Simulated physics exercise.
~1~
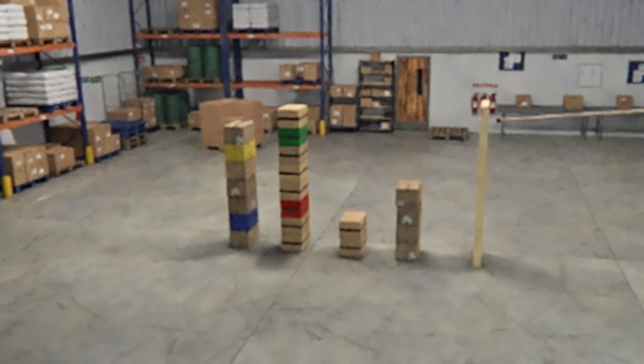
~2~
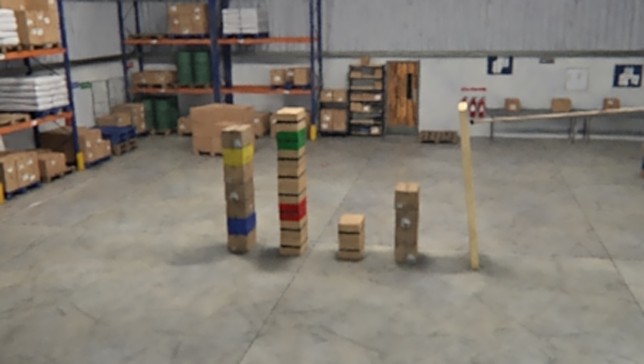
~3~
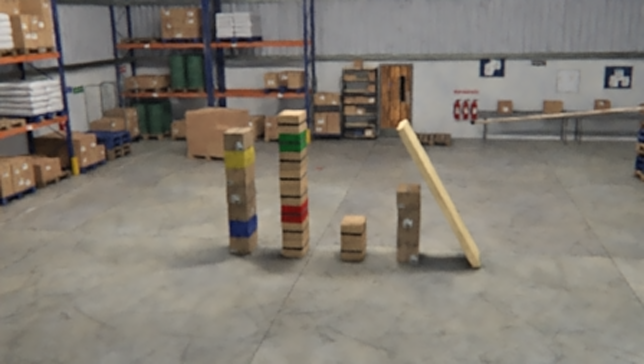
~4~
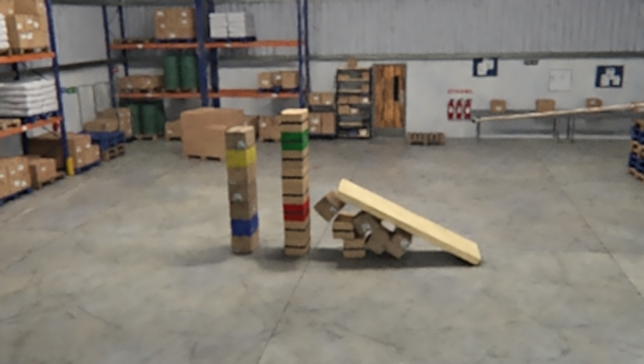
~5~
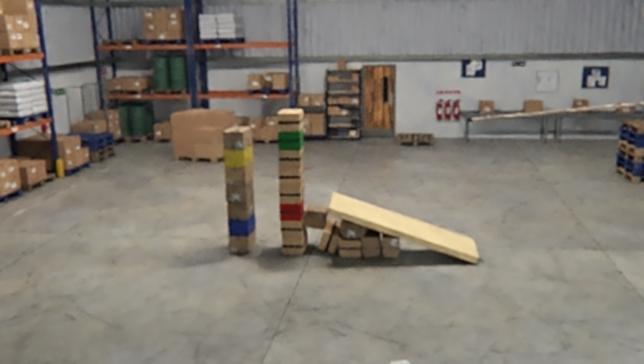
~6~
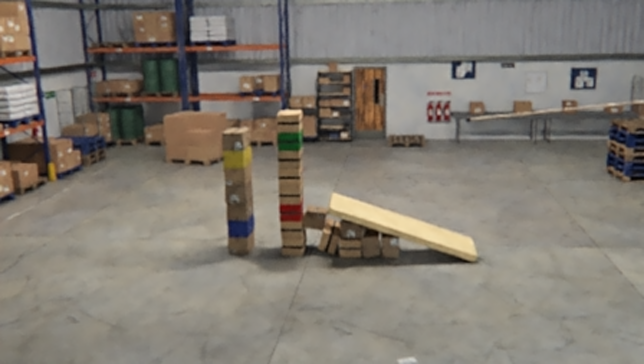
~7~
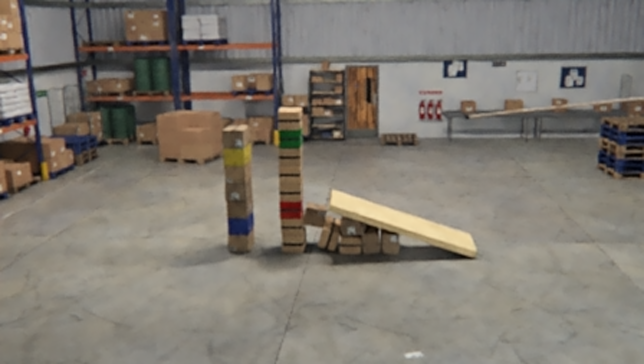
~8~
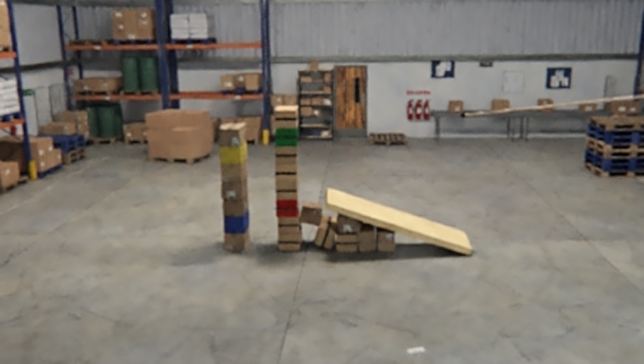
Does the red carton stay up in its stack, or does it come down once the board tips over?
The red carton stays up, still in its place in the tall stack beside the collapsed cartons.
